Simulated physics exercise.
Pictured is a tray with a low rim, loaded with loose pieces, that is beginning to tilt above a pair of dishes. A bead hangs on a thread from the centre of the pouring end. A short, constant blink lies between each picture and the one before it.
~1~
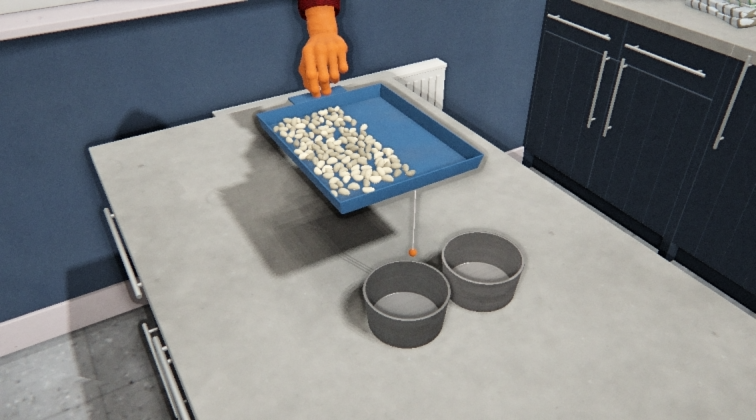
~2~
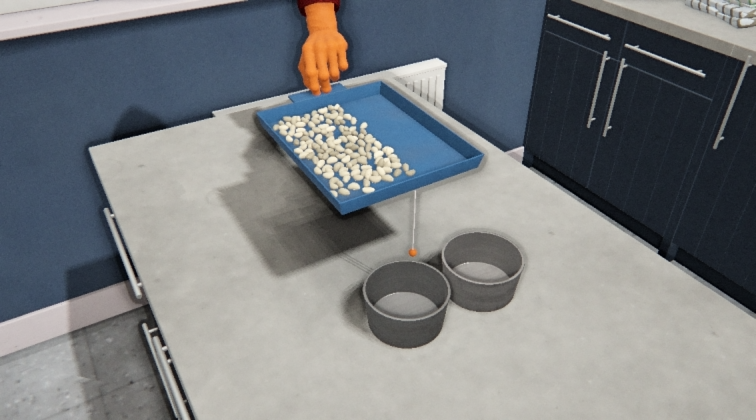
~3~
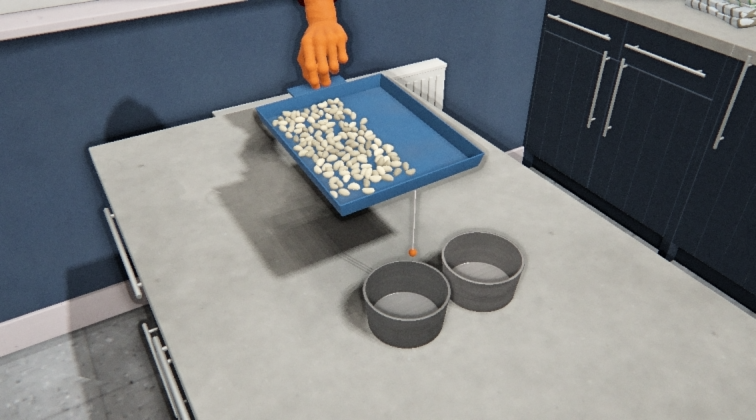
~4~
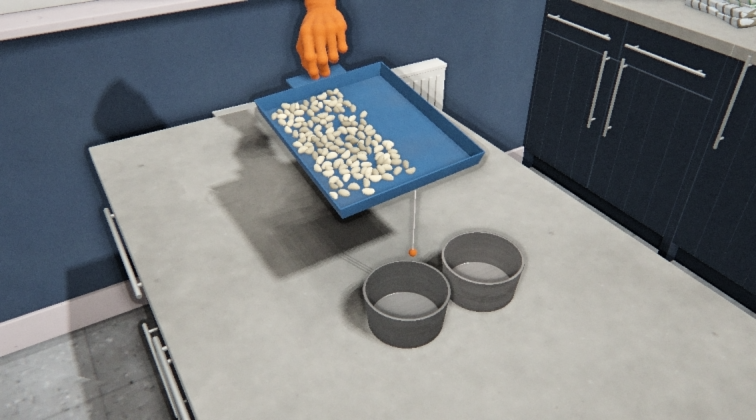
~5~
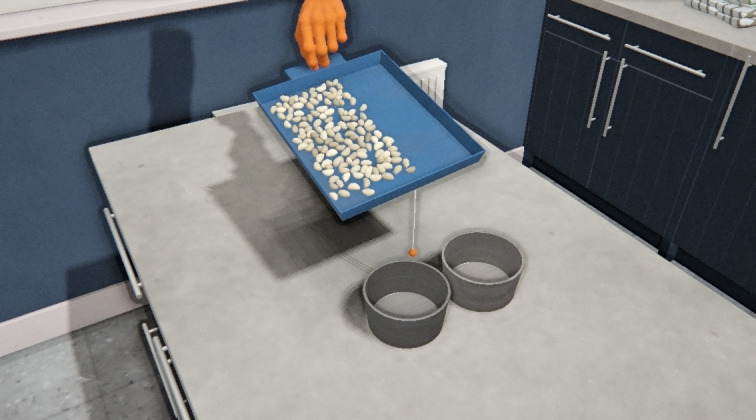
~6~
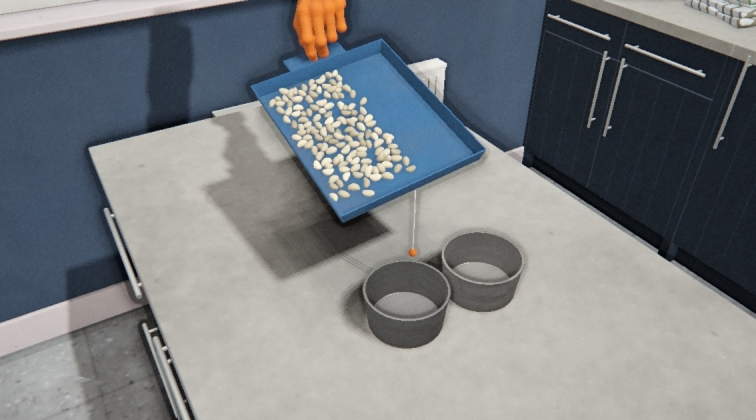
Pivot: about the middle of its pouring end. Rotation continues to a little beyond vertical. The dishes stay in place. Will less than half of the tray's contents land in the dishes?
Yes, less than half gets in.
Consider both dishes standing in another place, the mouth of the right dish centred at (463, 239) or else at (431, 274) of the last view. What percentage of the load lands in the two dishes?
First position: Some 40 %; second position: Some 70 %.
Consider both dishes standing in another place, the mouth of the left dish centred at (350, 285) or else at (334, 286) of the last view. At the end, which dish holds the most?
In the first try it's the leftmost dish, and in the second it's the leftmost dish.
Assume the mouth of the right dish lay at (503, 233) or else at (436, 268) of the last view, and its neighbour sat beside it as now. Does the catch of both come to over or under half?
Together the dishes get less than a half first, then beyond half.
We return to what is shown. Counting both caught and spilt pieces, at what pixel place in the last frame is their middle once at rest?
Centre at rest: Close to (361, 323).
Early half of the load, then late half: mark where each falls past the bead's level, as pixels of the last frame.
First near (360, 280), later near (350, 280).
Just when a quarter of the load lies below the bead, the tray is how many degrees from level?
It's turned some 110 degrees by then.
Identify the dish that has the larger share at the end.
The one at left ends up fuller.
Shortly afterwards, tray tipped steeply; the whole lot on the tray.
Next, tray tipped past a quarter turn; all but a few on the tray; only a few in the left dish; only a few outside both; only a few in the air.
Some moments later, tray tipped past a quarter turn; near a third in the left dish; near two thirds outside both.
In the end, tray tipped past a quarter turn; near a third in the left dish; none at all in the right dish; near two thirds outside both.
